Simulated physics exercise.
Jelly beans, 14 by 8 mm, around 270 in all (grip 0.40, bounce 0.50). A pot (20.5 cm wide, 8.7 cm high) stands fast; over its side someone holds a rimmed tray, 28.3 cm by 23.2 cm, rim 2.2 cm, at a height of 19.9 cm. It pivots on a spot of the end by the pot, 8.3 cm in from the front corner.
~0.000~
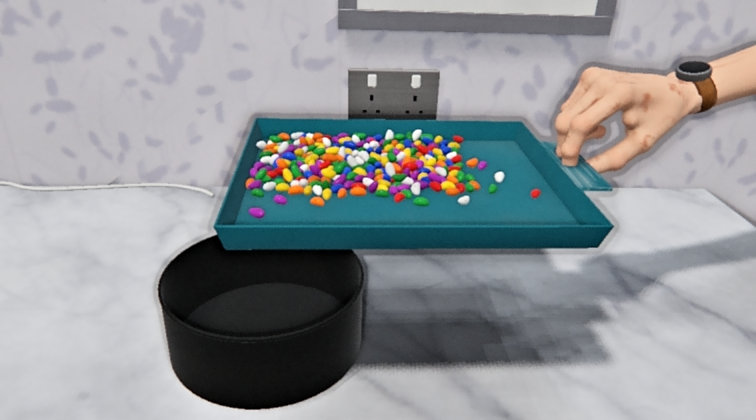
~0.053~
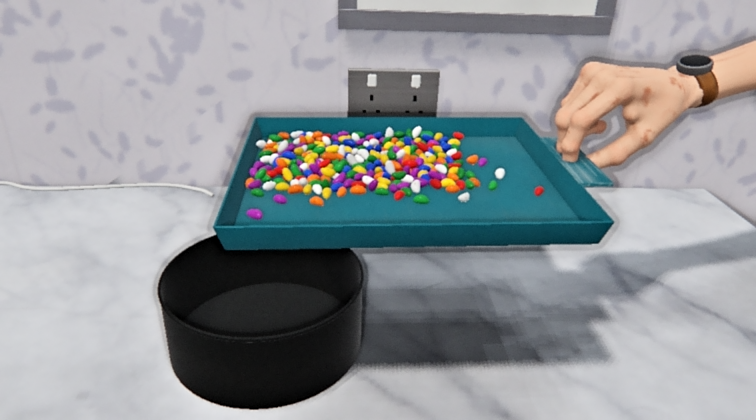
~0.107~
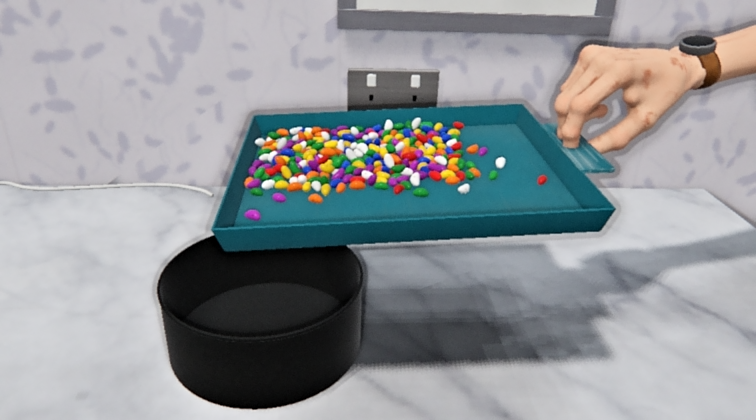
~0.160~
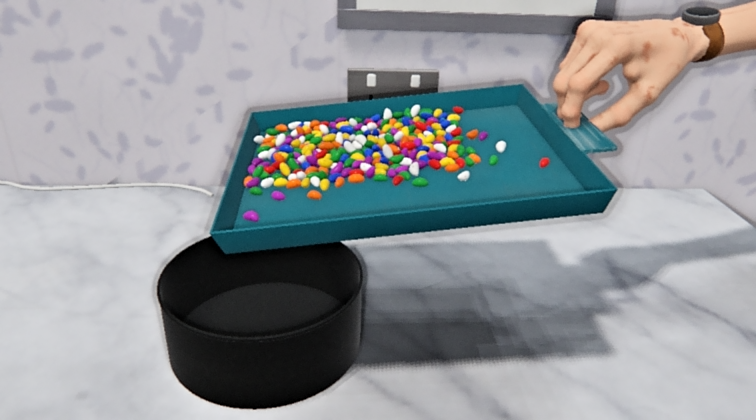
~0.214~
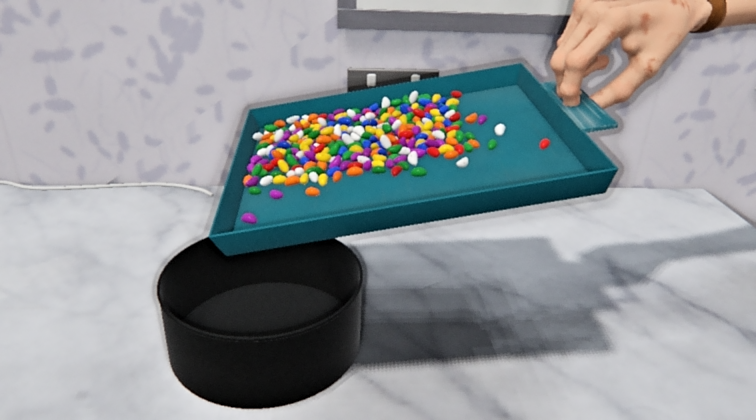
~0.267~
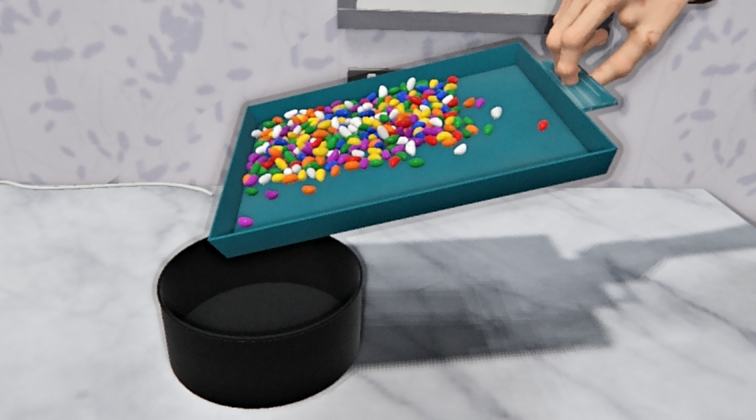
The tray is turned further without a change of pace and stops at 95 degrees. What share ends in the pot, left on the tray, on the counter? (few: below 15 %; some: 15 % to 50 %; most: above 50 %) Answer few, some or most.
In the pot: Some; left on the tray: Few; on the counter: Most.
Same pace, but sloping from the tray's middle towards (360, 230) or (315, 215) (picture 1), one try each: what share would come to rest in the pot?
Some 5 and 0 per cent.
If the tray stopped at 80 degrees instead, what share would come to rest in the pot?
It would be near 30 per cent.
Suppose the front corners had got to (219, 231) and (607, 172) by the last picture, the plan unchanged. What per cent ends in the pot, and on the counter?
Pot 25, counter 75.
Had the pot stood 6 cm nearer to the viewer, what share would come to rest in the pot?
In that case some 85 per cent.
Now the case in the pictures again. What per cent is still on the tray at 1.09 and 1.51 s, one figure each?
In turn: 65, 5.
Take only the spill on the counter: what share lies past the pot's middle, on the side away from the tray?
About 90 per cent.
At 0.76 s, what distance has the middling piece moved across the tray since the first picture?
Some 9 cm.
After 0.76 s, tilt 54 degrees; the tray holds 100 %, the pot 0 %.
After 1.09 s, tilt 79 degrees; the tray holds 65 %, the pot 5 %.
After 1.51 s, tilt 95 degrees; the tray holds 5 %, the pot 30 %.
In the end, at 2.6 s, pot 30 %, tray 0 %, counter 70 %.
